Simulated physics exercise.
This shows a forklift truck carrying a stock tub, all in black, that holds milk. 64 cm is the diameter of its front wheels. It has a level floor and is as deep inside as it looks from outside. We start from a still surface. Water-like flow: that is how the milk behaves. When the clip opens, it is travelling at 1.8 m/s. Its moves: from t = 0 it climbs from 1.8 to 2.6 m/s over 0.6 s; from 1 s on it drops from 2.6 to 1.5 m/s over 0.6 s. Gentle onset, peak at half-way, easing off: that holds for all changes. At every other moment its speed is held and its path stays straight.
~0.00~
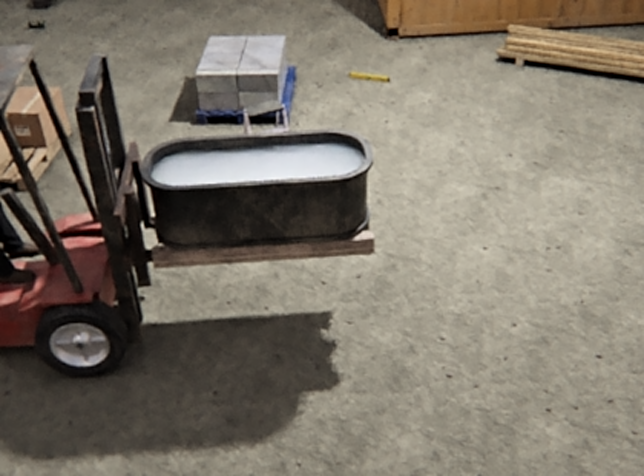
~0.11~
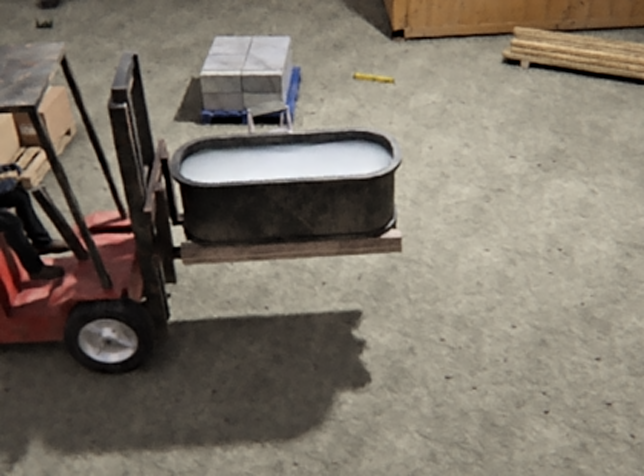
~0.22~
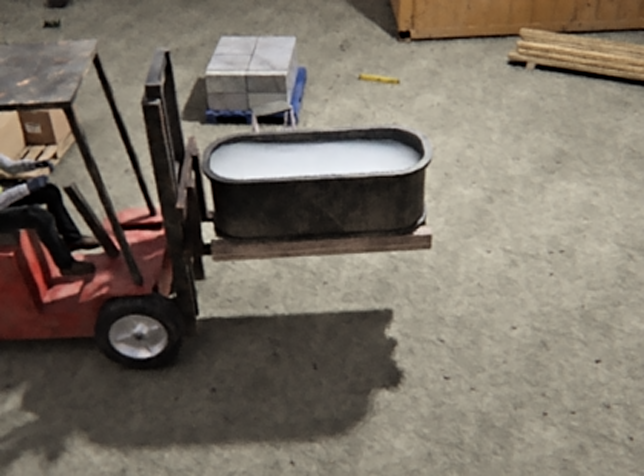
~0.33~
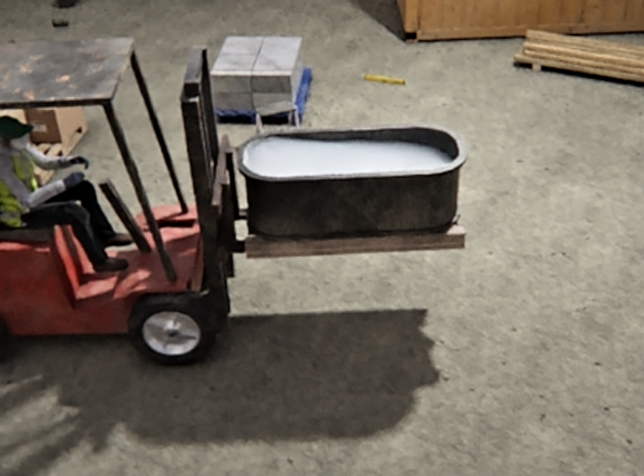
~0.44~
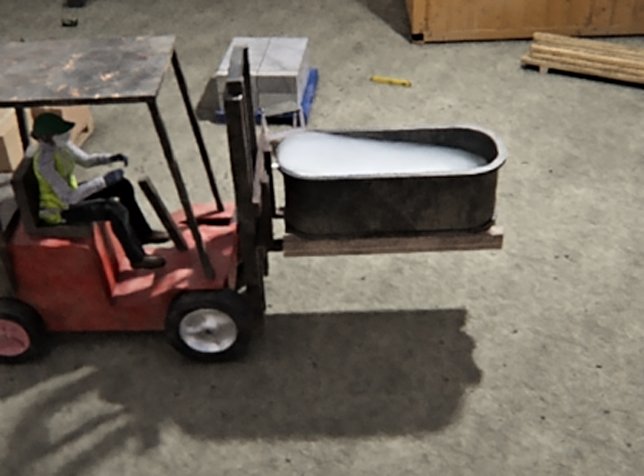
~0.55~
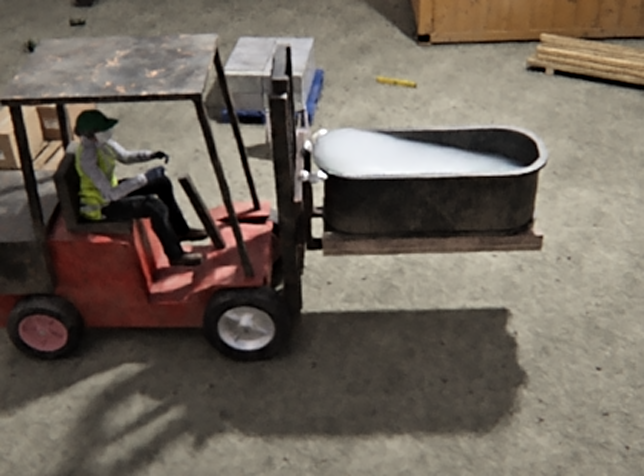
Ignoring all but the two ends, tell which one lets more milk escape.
I expect the bigger spill on the right in the picture.
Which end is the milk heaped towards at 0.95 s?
Towards the aft end.
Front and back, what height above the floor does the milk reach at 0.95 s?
Front reads 32 centimetres, back reads 48 centimetres.
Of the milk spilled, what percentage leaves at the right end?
Roughly 60 in a hundred.
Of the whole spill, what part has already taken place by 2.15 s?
About 70 %.
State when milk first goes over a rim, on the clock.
About 0.8 s.
Then, 0.95 s in, front 32 cm, middle 40 cm, back 48 cm above the floor; the loss stands at 3 per cent, over the left end, a little elsewhere.
Then, 1.55 s in, front 68 cm, middle 31 cm, back 15 cm above the floor; the loss stands at 4 per cent, over the left end, a little elsewhere.
Then, 2.15 s in, front 38 cm, middle 31 cm, back 41 cm above the floor; the loss stands at 17 per cent, over the right end, a little elsewhere.
Then, 4.59 s in, the loss stands at 23 per cent, over the right end and the left end, a little elsewhere; the right end has passed 13 per cent and the left end 6.
